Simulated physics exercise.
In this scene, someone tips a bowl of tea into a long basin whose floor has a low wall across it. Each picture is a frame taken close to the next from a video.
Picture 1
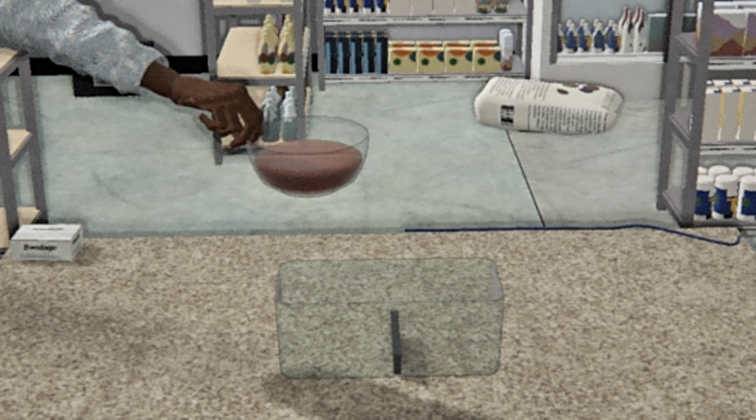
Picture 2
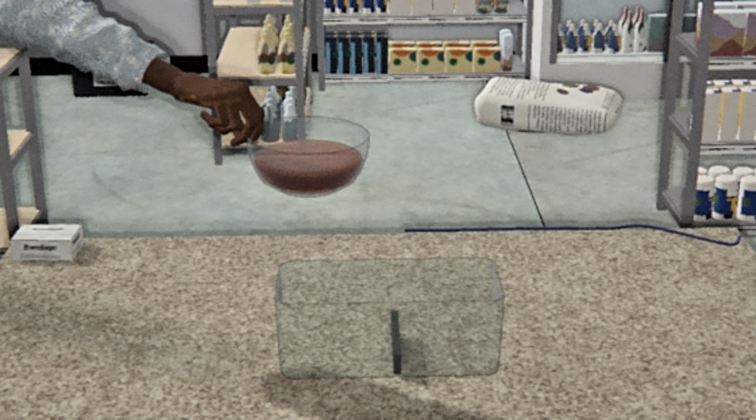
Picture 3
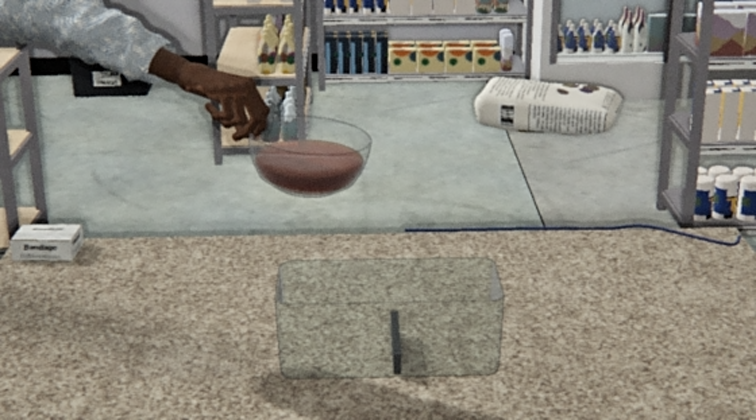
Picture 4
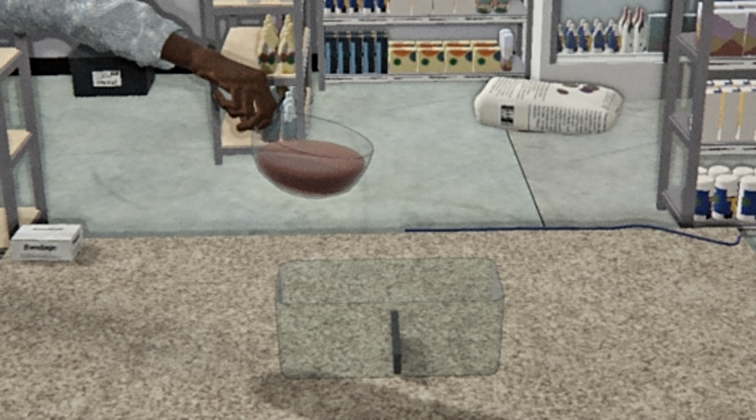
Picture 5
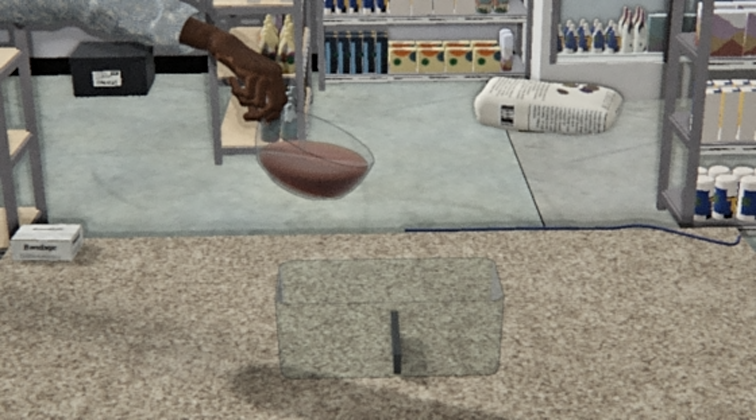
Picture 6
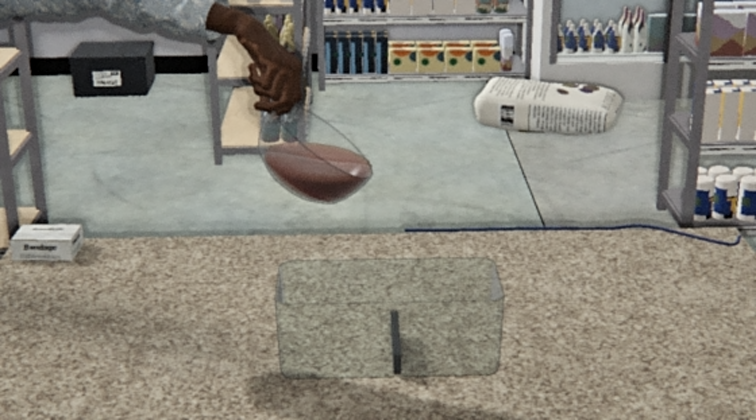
At the start, a dark hand at the left holds a glass bowl of reddish-brown liquid level above a clear basin with a low wall inside. The hand gradually rises and turns, tilting the bowl down to the right, while the liquid shifts toward its lowered rim and the basin stays still.
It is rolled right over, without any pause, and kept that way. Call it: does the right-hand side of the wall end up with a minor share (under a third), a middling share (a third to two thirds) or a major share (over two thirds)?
The right side gets a middling share.
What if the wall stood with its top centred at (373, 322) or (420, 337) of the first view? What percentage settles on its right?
In turn some 80 and 25 in a hundred.
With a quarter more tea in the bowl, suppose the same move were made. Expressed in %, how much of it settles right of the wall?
The share comes to roughly 50 per cent.
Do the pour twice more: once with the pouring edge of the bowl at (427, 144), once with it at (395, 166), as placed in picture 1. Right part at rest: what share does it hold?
In order: Close to 65 and 65 percent.
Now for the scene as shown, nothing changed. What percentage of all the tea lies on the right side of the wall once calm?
Close to 55 percent.
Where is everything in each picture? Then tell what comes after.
The first frame shows tilt 0°; pouring edge (368, 135); surface from (253, 156) to (364, 155); the long basin's rim runs from (278, 283) to (499, 279); the wall's top is at (396, 333).
The second frame shows tilt 2°; pouring edge (369, 136); surface from (253, 155) to (364, 155).
The third frame shows tilt 7°; pouring edge (371, 141); surface from (254, 154) to (364, 157).
The fourth frame shows tilt 15°; pouring edge (373, 150); surface from (256, 151) to (366, 159).
The fifth frame shows tilt 25°; pouring edge (373, 161); surface from (258, 151) to (369, 162).
The sixth frame shows tilt 37°; pouring edge (371, 173); surface from (263, 151) to (371, 165); 1 per cent is over the edge.
A moment on, the bowl is tipped on its side and 14 per cent is still to pour, 1 is left of the wall and 22 right of it.
Next, the bowl is tipped right over and 1 per cent is still to pour, 32 is left of the wall and 60 right of it.
Then the bowl is tipped right over and 0 per cent is still to pour, 42 is left of the wall and 54 right of it.
Later the bowl is tipped right over and 0 per cent is still to pour, 43 is left of the wall and 54 right of it.
Finally, 43 per cent lies left of the wall, 54 right of it and 3 outside.
